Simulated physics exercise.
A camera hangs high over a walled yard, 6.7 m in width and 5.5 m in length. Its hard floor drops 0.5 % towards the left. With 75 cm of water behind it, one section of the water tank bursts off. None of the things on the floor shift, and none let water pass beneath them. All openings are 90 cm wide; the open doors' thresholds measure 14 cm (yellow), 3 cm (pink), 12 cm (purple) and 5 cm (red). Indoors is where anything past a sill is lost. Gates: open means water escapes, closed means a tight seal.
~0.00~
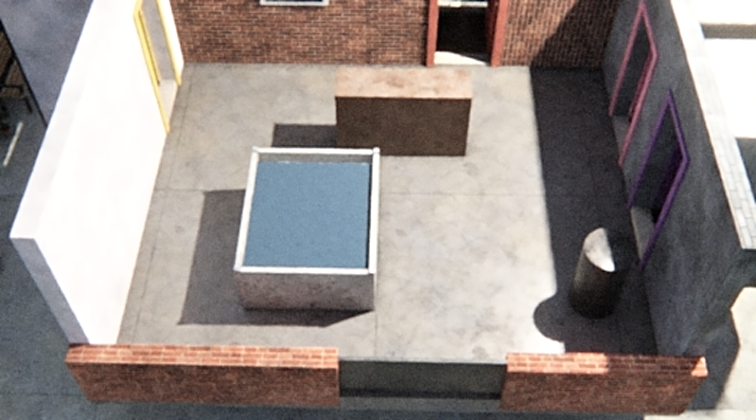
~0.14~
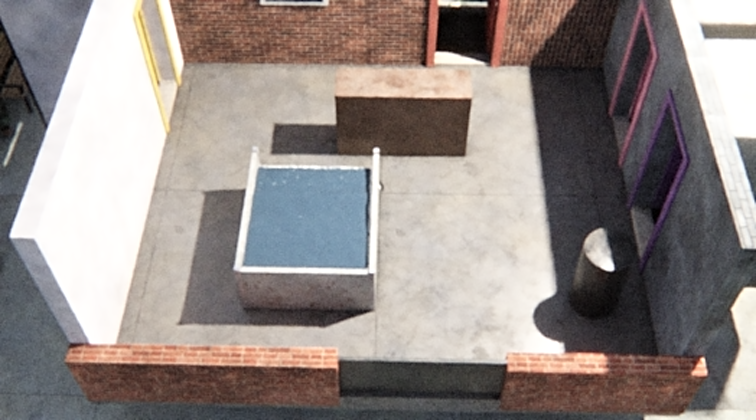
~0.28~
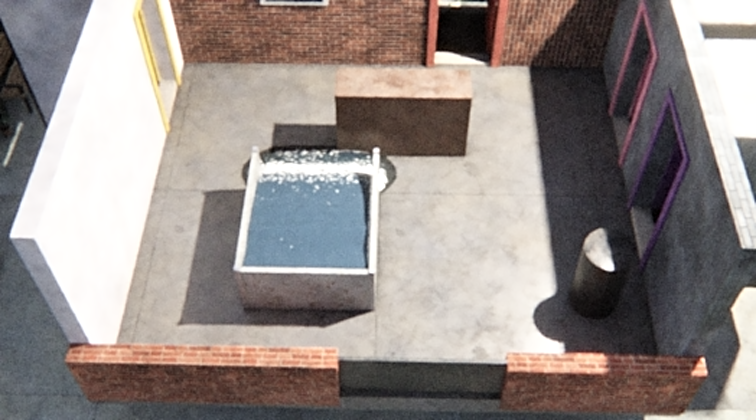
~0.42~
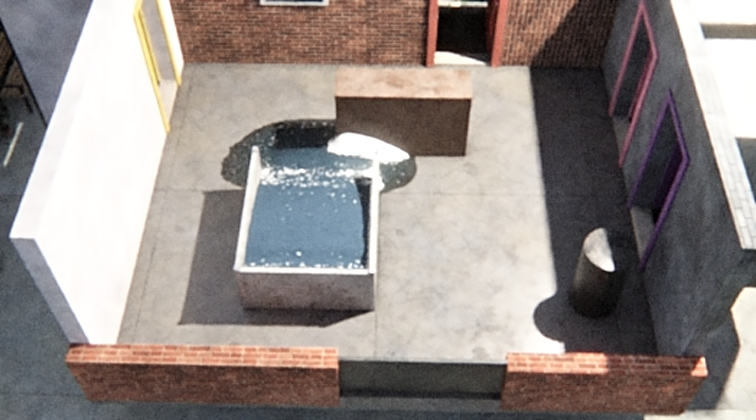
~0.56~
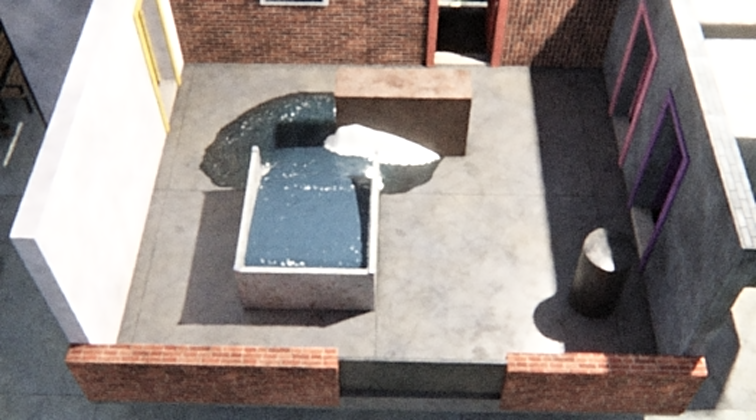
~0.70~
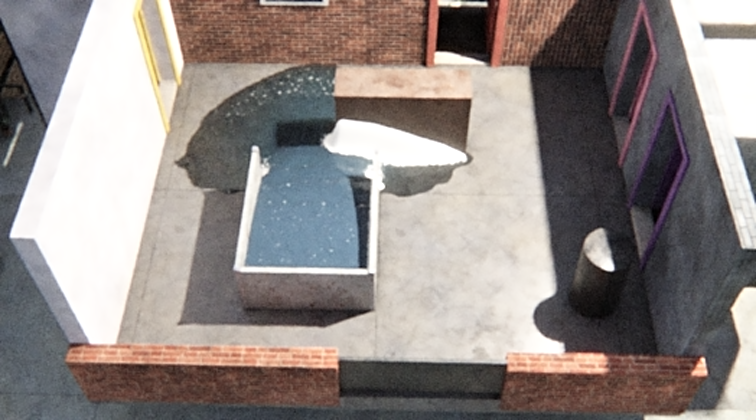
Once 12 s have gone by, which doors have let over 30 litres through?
Taking each door: The yellow door has let over 30 litres through; the pink door has let over 30 litres through; the purple door has not let over 30 litres through; the red door has not let over 30 litres through.
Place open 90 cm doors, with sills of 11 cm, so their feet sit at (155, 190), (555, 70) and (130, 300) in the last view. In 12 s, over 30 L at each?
Less, less, less.
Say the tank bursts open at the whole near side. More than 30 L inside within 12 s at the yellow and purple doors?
Lab note: Vs limit, yellow door inside limit; purple door inside limit.
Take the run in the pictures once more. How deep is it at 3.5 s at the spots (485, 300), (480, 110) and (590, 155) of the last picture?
Roughly 1, 4, 5 cm.
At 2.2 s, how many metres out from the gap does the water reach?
Roughly 4.4 metres out.
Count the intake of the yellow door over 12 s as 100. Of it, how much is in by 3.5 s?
Around 80 percent.
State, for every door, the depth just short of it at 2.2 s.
Measured in centimetres, the yellow door gives 29, the pink door 5, the purple door 16 and the red door 5.
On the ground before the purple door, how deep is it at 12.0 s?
About 5.0 cm.
After 1.4 s water covers 30 % of the floor and is deepest (45 cm) near (347, 162); yellow door 7 cm at the sill, 0 L in, pink door not reached, purple door not reached, red door not reached.
After 2.2 s water covers 50 % of the floor and is deepest (46 cm) near (183, 66); yellow door 29 cm at the sill, 10 L in, pink door 5 cm at the sill, 1 L in, purple door 16 cm at the sill, 0 L in, red door 5 cm at the sill, 0 L in.
After 3.5 s water covers 70 % of the floor and is deepest (25 cm) near (169, 124); yellow door 23 cm at the sill, 77 L in, pink door 9 cm at the sill, 21 L in, purple door 12 cm at the sill, 7 L in, red door 4 cm at the sill, 0 L in.
After 7.0 s water covers 95 % of the floor and is deepest (12 cm) near (110, 373); yellow door 7 cm at the sill, 97 L in, pink door 8 cm at the sill, 84 L in, purple door 5 cm at the sill, 8 L in, red door 5 cm at the sill, 0 L in.
After 12.0 s water covers 95 % of the floor and is deepest (11 cm) near (651, 384); yellow door 5 cm at the sill, 97 L in, pink door 4 cm at the sill, 116 L in, purple door 5 cm at the sill, 8 L in, red door 5 cm at the sill, 3 L in.
